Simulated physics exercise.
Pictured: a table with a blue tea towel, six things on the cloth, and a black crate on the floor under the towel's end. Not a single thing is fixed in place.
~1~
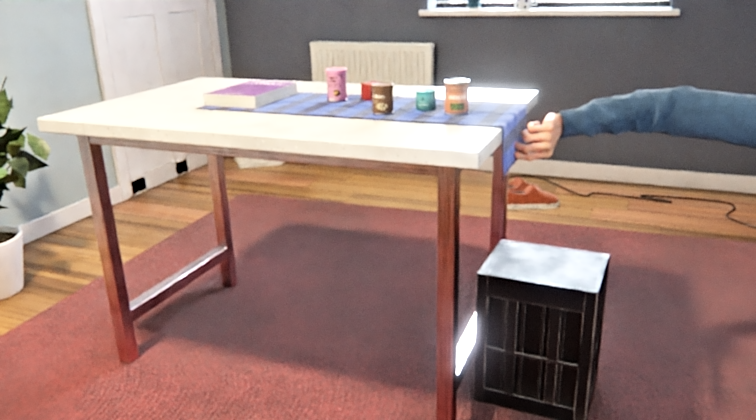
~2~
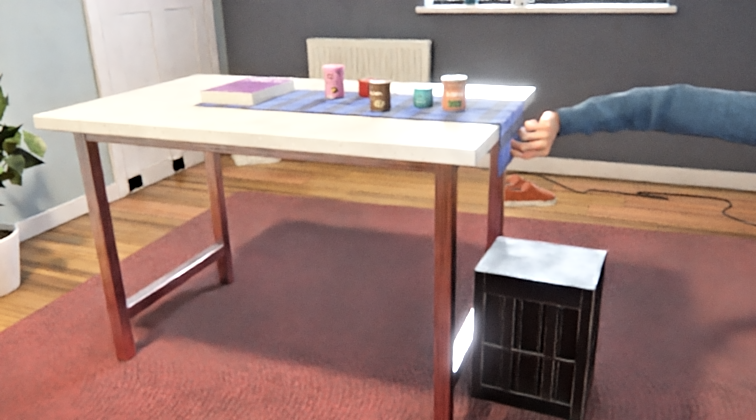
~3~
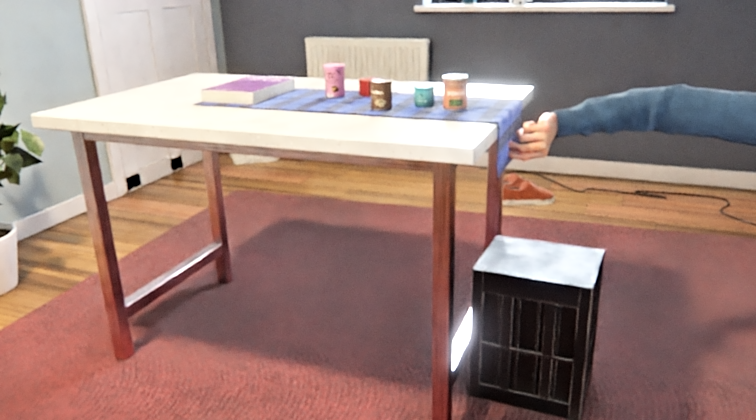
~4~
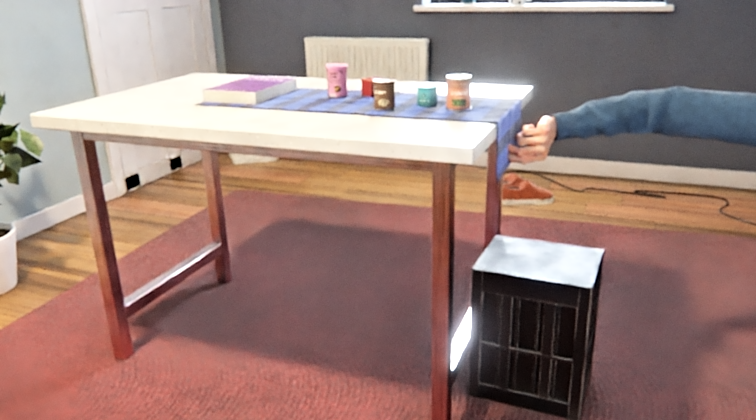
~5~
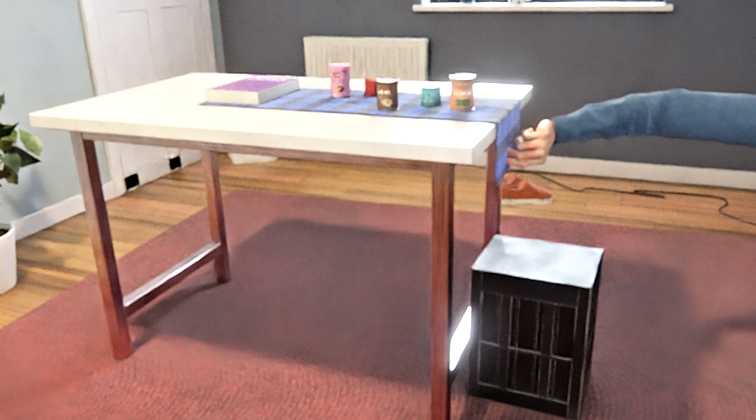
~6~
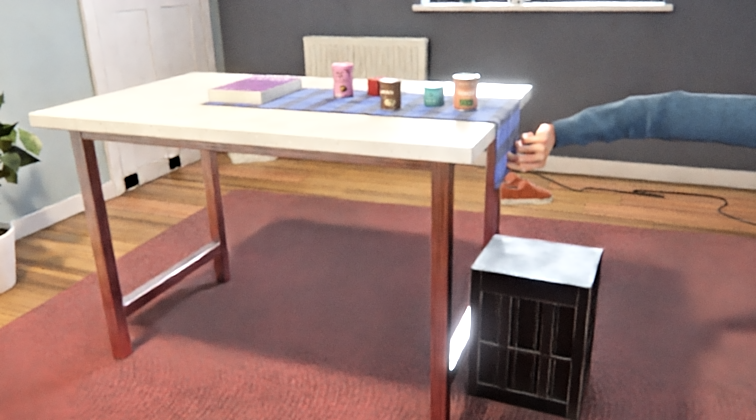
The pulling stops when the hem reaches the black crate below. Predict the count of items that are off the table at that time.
Well, the number that leaves the top comes to exactly two there.
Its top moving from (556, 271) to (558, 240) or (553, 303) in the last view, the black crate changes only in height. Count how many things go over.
Count: 1, then 3.
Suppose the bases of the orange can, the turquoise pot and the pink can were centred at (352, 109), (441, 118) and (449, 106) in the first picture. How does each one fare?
Well, the orange can is safe, the turquoise pot is dislodged, and the pink can is dislodged.
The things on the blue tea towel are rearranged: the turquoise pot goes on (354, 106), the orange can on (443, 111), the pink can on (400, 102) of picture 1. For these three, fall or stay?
Turquoise pot: Stays. Orange can: Goes. Pink can: Stays.
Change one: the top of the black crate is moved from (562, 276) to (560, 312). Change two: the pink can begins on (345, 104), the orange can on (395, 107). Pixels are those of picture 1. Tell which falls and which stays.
Outcome for the pink can: It stays. Outcome for the orange can: It is lost.
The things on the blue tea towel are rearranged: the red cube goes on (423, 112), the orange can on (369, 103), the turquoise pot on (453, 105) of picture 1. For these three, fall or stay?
Outcome: Red cube falls away, orange can stays, turquoise pot falls away.
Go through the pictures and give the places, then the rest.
In the first picture, hem (502, 180); orange can (457, 80); turquoise pot (426, 90); brown can (382, 84); red cube (372, 83); pink can (336, 69); top of the crate (562, 276).
In the second picture, hem (496, 178); orange can (454, 77).
In the third picture, hem (497, 180); turquoise pot (424, 86).
In the fourth picture, hem (496, 184); brown can (384, 80); top of the crate (557, 271).
In the fifth picture, hem (494, 188); red cube (376, 78).
In the sixth picture, hem (494, 191); orange can (466, 76); turquoise pot (434, 86); brown can (391, 80); red cube (379, 78); pink can (342, 64).
Soon after, hem near (507, 206); all still up.
After that, hem near (506, 237); orange can gone.
And then, hem on the crate; orange can and turquoise pot gone.
In the end, hem on the crate; orange can and turquoise pot gone. It carries off two.
